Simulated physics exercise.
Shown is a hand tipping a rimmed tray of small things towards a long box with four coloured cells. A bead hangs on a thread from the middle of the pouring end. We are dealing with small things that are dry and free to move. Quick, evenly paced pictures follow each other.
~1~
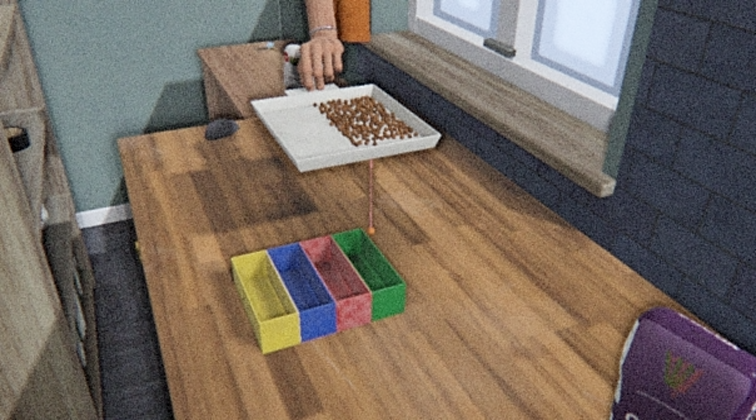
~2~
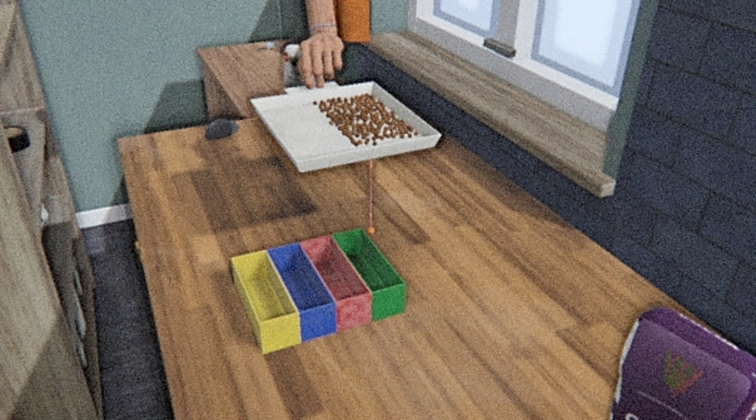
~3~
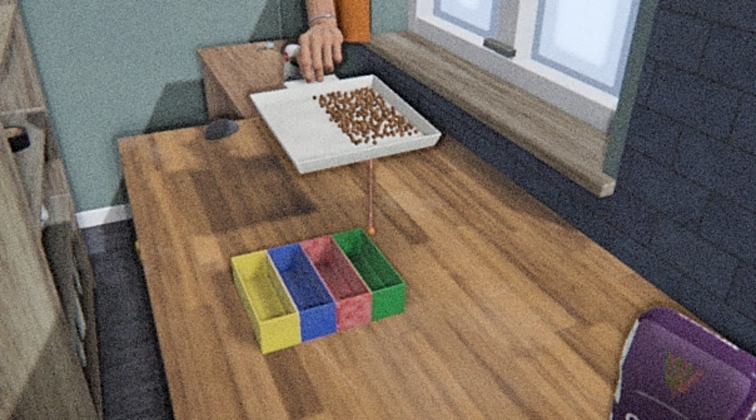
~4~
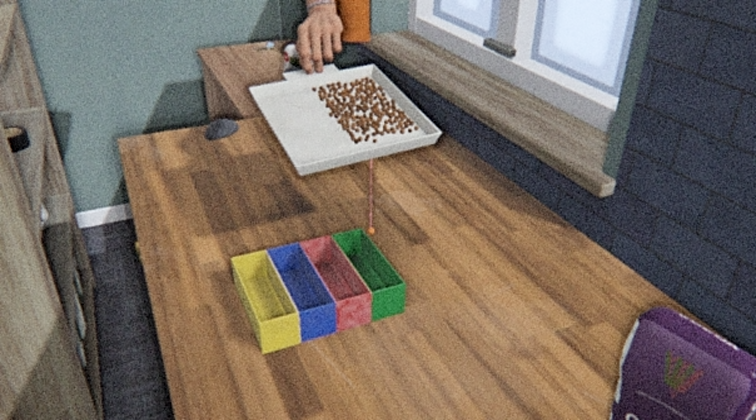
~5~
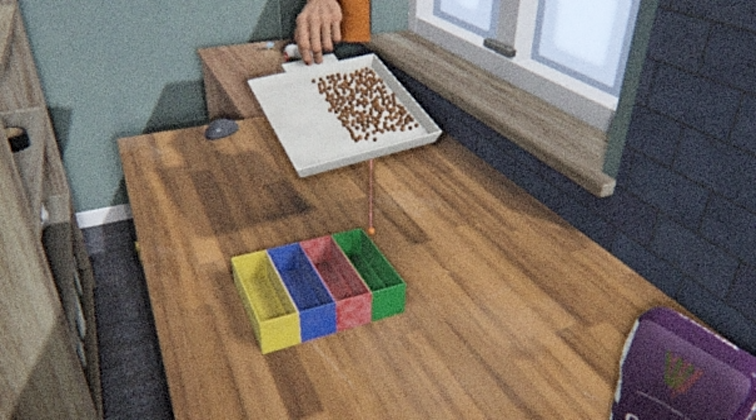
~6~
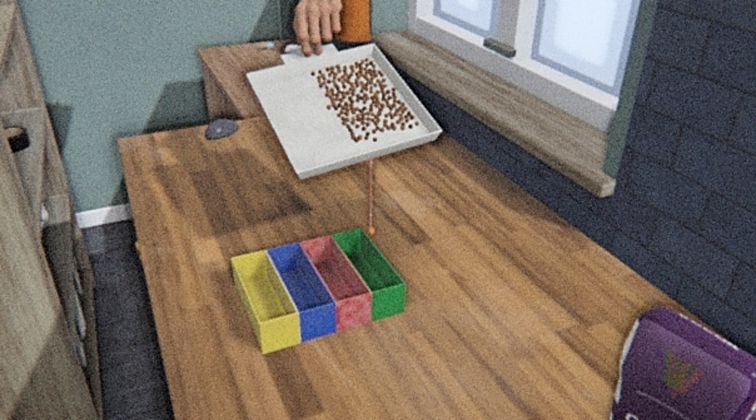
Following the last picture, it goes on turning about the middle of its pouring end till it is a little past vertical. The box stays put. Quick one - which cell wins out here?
The red one wins out.
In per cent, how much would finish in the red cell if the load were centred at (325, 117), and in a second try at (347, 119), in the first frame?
It would be roughly 50 per cent for the first and roughly 50 per cent for the second.
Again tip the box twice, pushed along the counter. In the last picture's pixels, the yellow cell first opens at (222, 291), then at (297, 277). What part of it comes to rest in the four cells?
Result: 80 % and 100 %.
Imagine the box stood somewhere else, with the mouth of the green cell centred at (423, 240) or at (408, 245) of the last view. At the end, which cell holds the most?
First: That yellow cell. Second: The yellow cell.
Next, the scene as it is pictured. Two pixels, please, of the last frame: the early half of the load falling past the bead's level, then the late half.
Starting near (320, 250), moving on to near (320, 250).
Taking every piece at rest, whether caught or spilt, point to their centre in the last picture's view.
Roughly at pixel (327, 288).
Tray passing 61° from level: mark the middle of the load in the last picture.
(334, 168).
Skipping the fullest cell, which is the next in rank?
The answer here is the blue one.
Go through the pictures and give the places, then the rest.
The first picture shows corners of the pouring end at (300, 158) and (435, 134), level; middle of the load at (362, 119), cereal balls; bead on its thread at (371, 231); yellow cell at (280, 330); blue cell at (318, 320); red cell at (354, 310); green cell at (388, 300).
The second picture shows corners of the pouring end at (300, 159) and (435, 134), level; middle of the load at (362, 118).
The third picture shows corners of the pouring end at (300, 160) and (435, 133), tipped barely, lowest at the left corner; middle of the load at (362, 114).
The fourth picture shows corners of the pouring end at (300, 163) and (435, 131), tipped a little, lowest at the left corner; middle of the load at (362, 108).
The fifth picture shows corners of the pouring end at (300, 166) and (435, 130), tipped a little, lowest at the left corner; middle of the load at (362, 103).
The sixth picture shows corners of the pouring end at (300, 168) and (436, 129), tipped clearly, lowest at the left corner; middle of the load at (362, 98); yellow cell at (280, 330); blue cell at (318, 320); red cell at (354, 310); green cell at (388, 300).
Soon, tray tipped steeply; most on the tray; a stray few in the blue cell; about a quarter falling or outside the box.
A while on, tray tipped right over; about a quarter on the tray; about a quarter in the red cell; about a quarter in the blue cell; a small part in the green cell; a stray few in the yellow cell; about a quarter falling or outside the box.
Towards the end, tray tipped past a quarter turn; about half in the red cell; about a third in the blue cell; a small part in the green cell; a stray few in the yellow cell; a stray few falling or outside the box.
Finally, tray tipped past a quarter turn; about half in the red cell; about a third in the blue cell; a small part in the green cell; a stray few in the yellow cell; a stray few outside the box.
